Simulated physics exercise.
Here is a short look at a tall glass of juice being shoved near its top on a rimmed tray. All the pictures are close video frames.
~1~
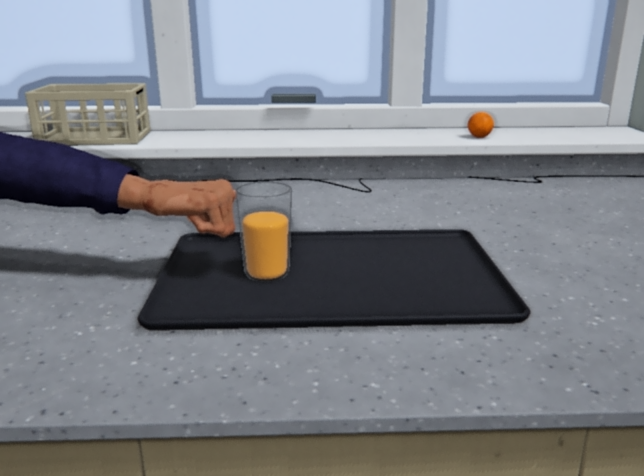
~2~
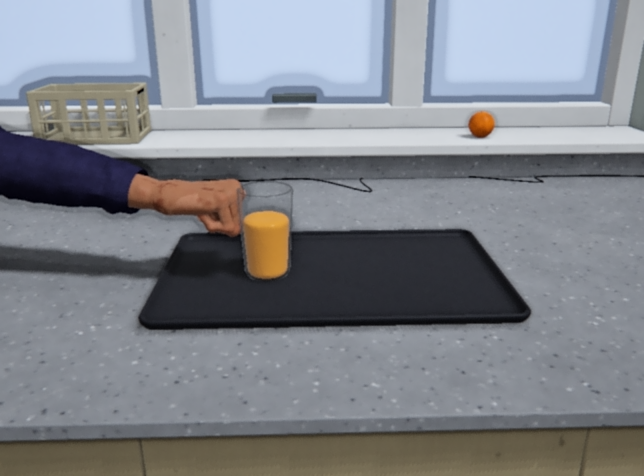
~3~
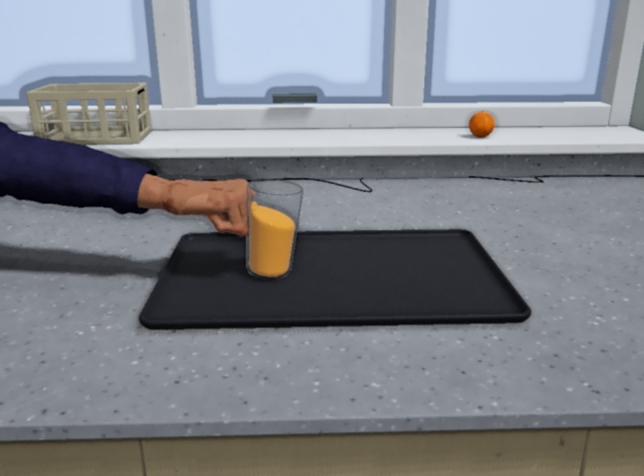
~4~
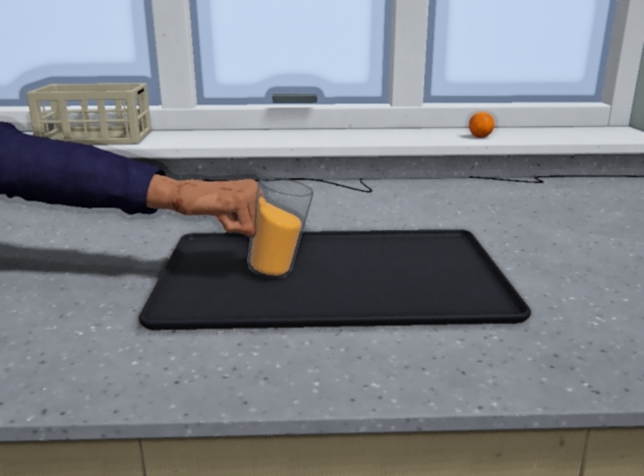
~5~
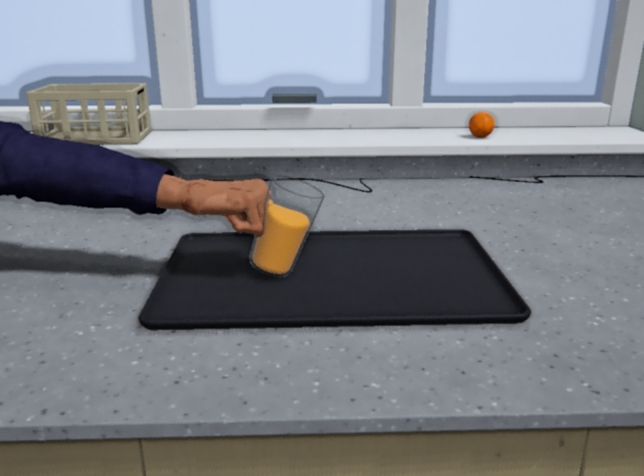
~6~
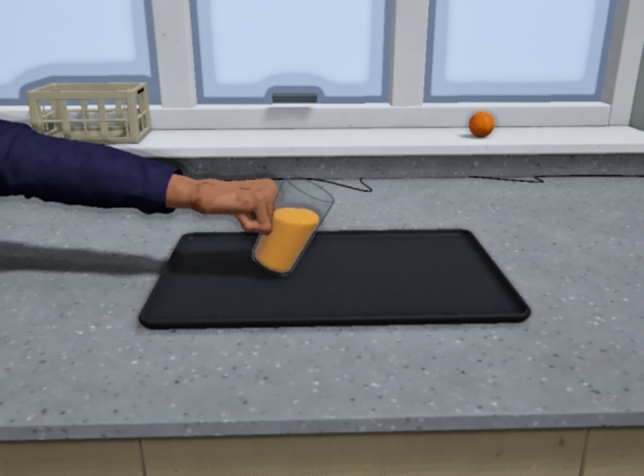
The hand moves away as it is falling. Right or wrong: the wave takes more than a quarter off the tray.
Right.
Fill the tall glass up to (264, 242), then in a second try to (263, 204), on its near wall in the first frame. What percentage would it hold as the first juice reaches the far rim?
Roughly 45 per cent, then roughly 60 per cent.
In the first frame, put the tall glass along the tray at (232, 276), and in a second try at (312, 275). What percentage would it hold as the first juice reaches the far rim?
Estimate: 40 % then 75 %.
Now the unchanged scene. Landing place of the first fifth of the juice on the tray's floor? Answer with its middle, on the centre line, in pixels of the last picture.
Roughly the pixel (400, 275) on the tray.
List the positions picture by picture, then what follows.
Tilt 0°; right rim (290, 190); surface from (242, 218) to (288, 217); the tray's far rim is at (494, 266); the tray is clear ahead, in the first picture.
Tilt 0°; right rim (291, 190); surface from (243, 218) to (289, 217), in the second picture.
Tilt 6°; right rim (302, 191); surface from (251, 205) to (294, 219), in the third picture.
Tilt 13°; right rim (312, 193); surface from (259, 199) to (302, 221), in the fourth picture.
Tilt 20°; right rim (323, 197); surface from (265, 212) to (309, 218), in the fifth picture.
Tilt 27°; right rim (333, 201); surface from (269, 219) to (320, 215), in the sixth picture.
A moment on, the tall glass lies on its side and 100 per cent is in the glass, 0 on the tray and 0 above or beyond its rim.
Next, the tall glass lies on its side and 67 per cent is in the glass, 17 on the tray and 16 above or beyond its rim.
Then the tall glass lies on its side and 37 per cent is in the glass, 48 on the tray and 15 above or beyond its rim.
Later the tall glass lies on its side and 20 per cent is in the glass, 37 on the tray and 43 above or beyond its rim.
In the end 57 per cent is held by tray and glass, 43 is off the tray.
